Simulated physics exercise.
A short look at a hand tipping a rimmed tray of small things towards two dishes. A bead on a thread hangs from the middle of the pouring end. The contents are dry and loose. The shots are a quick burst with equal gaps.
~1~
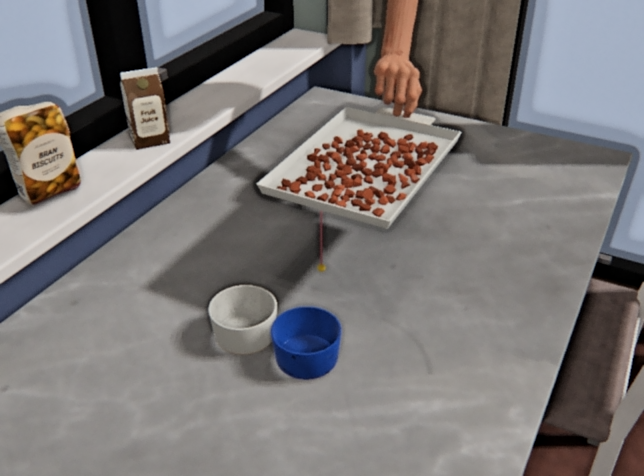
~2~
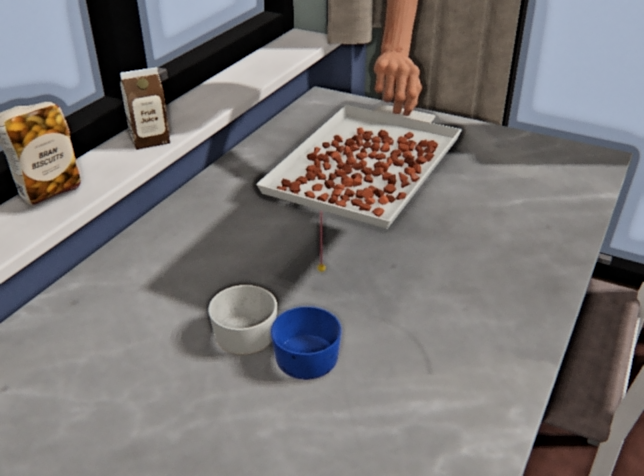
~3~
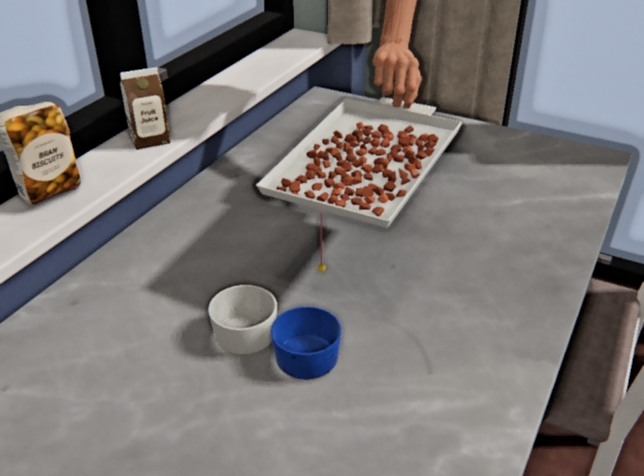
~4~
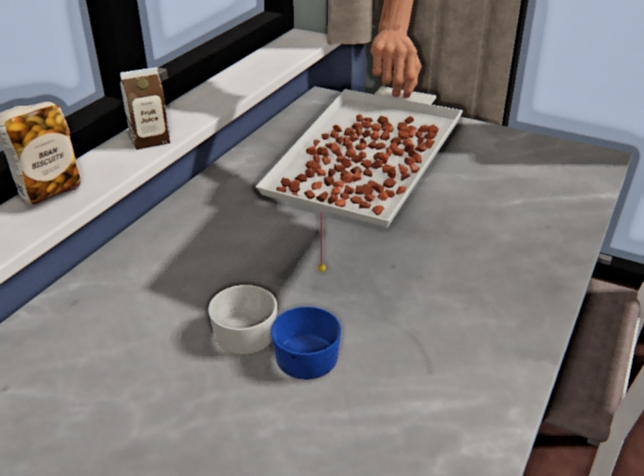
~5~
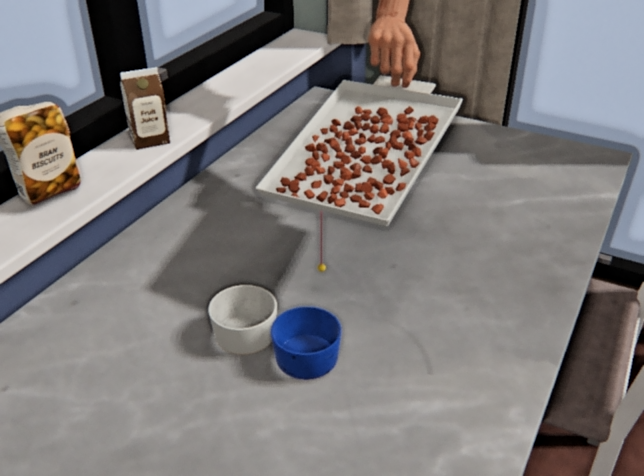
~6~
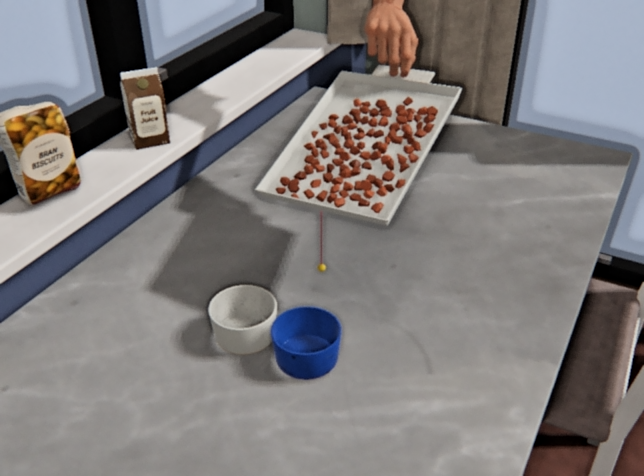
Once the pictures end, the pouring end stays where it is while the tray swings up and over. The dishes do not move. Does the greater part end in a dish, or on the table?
Together they catch under half.
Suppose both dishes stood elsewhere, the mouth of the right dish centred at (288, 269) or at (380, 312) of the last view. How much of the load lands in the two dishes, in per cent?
First some 30, then 30 per cent.
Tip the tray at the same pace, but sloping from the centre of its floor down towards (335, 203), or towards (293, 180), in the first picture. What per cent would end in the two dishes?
First some 10, then 0 per cent.
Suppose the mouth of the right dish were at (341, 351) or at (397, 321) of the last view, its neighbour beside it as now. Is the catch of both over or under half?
The first try: Less than half. The second: Below a half.
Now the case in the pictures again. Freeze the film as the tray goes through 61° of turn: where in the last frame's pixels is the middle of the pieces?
Around (309, 185).
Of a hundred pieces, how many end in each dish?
Left dish near 0 in a hundred; right dish near 10.
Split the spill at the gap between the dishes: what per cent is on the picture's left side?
Close to 40 per cent.
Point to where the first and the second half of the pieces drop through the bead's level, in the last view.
First near (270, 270), later near (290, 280).
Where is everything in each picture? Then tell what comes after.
The first picture shows corners of the pouring end at (262, 183) and (388, 218), level; middle of the load at (358, 167), bits of crushed brick; left dish at (225, 338); right dish at (289, 363); bead on its thread at (321, 268).
The second picture shows corners of the pouring end at (262, 183) and (387, 218), level; middle of the load at (358, 166).
The third picture shows corners of the pouring end at (262, 184) and (387, 218), tipped barely, lowest at the left corner; middle of the load at (357, 163).
The fourth picture shows corners of the pouring end at (261, 185) and (387, 217), tipped a little, lowest at the left corner; middle of the load at (357, 159).
The fifth picture shows corners of the pouring end at (261, 186) and (386, 217), tipped a little, lowest at the left corner; middle of the load at (357, 155).
The sixth picture shows corners of the pouring end at (260, 188) and (385, 217), tipped clearly, lowest at the left corner; middle of the load at (356, 150); left dish at (225, 338); right dish at (289, 363).
Soon, tray tipped steeply; nearly all on the tray; a small part in the air.
A while on, tray tipped past a quarter turn; about a quarter on the tray; a small part in the right dish; a small part in the left dish; about two thirds outside both; a small part in the air.
Towards the end, tray tipped past a quarter turn; a small part in the right dish; a small part in the left dish; most outside both.
Finally, tray tipped past a quarter turn; a small part in the right dish; a small part in the left dish; most outside both.
